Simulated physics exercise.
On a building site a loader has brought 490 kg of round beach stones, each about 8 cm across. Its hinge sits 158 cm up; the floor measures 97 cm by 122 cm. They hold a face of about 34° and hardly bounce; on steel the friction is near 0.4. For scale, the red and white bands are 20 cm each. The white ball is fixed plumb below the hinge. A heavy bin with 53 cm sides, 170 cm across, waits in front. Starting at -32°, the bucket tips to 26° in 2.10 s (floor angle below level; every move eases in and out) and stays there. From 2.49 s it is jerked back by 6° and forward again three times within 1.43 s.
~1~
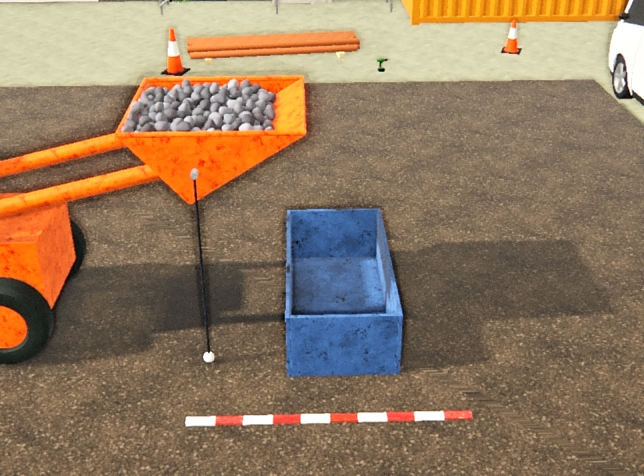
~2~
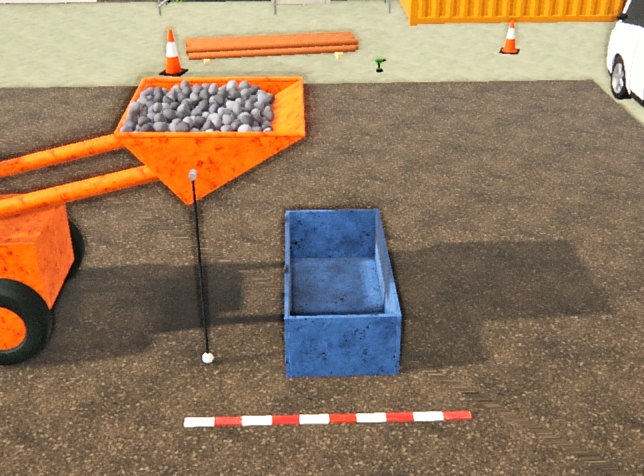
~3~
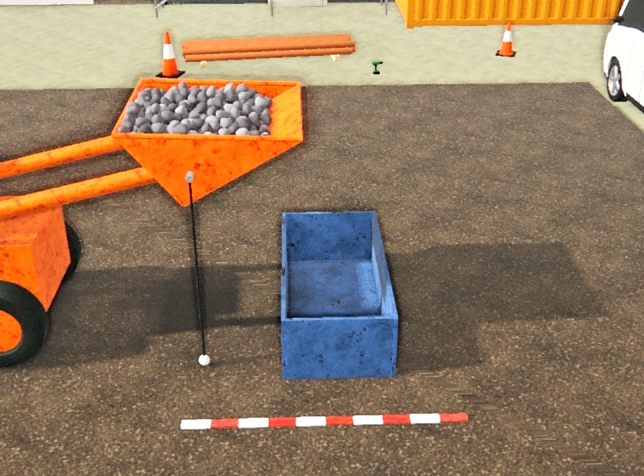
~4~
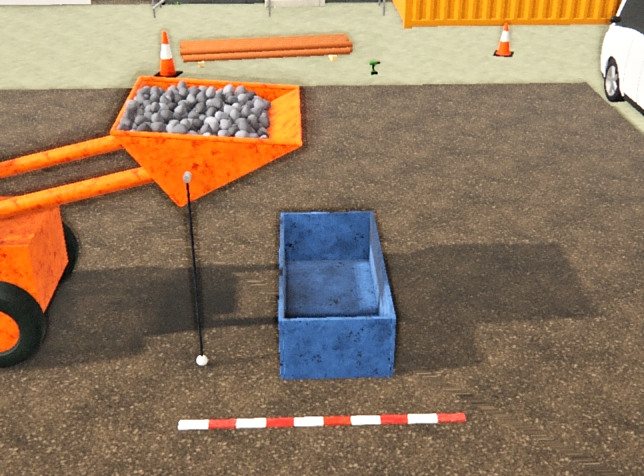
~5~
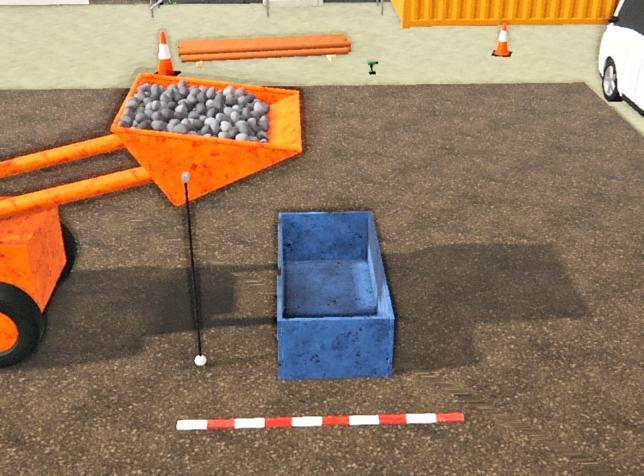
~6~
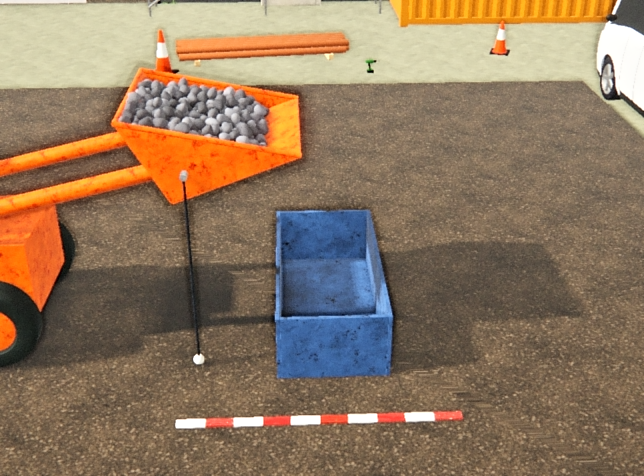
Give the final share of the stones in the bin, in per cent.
Close to 100 in a hundred.
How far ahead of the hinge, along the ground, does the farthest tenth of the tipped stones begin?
Roughly 140 cm ahead of it.
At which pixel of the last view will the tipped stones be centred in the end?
Near (340, 296).
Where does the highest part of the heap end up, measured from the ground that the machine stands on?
About 48 cm above it.
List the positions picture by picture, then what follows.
In the first picture, the bucket is at -32°, its lip at (305, 133); the top of the load is at (202, 94).
The second picture shows lip at (304, 134), floor tilted -31°, highest stones at (200, 94).
In the third picture, the bucket is at -30°, its lip at (302, 139); the top of the load is at (172, 97).
The fourth picture shows lip at (301, 144), floor tilted -27°, highest stones at (165, 96).
In the fifth picture, the bucket is at -24°, its lip at (301, 150); the top of the load is at (154, 93).
In the sixth picture, the bucket is at -20°, its lip at (301, 156); the top of the load is at (150, 91).
A little later the floor is at 17°; 98 % in the bucket, 2 % in the bin; the foremost stones are at (297, 192).
Then the floor is at 26°; 51 % in the bucket, 49 % in the bin; the foremost stones are at (372, 312).
Later still the floor is at 26°; 0 % in the bucket, 100 % in the bin; the foremost stones are at (390, 308).
In the end the floor is at 26°; 0 % in the bucket, 100 % in the bin; the foremost stones are at (390, 308).
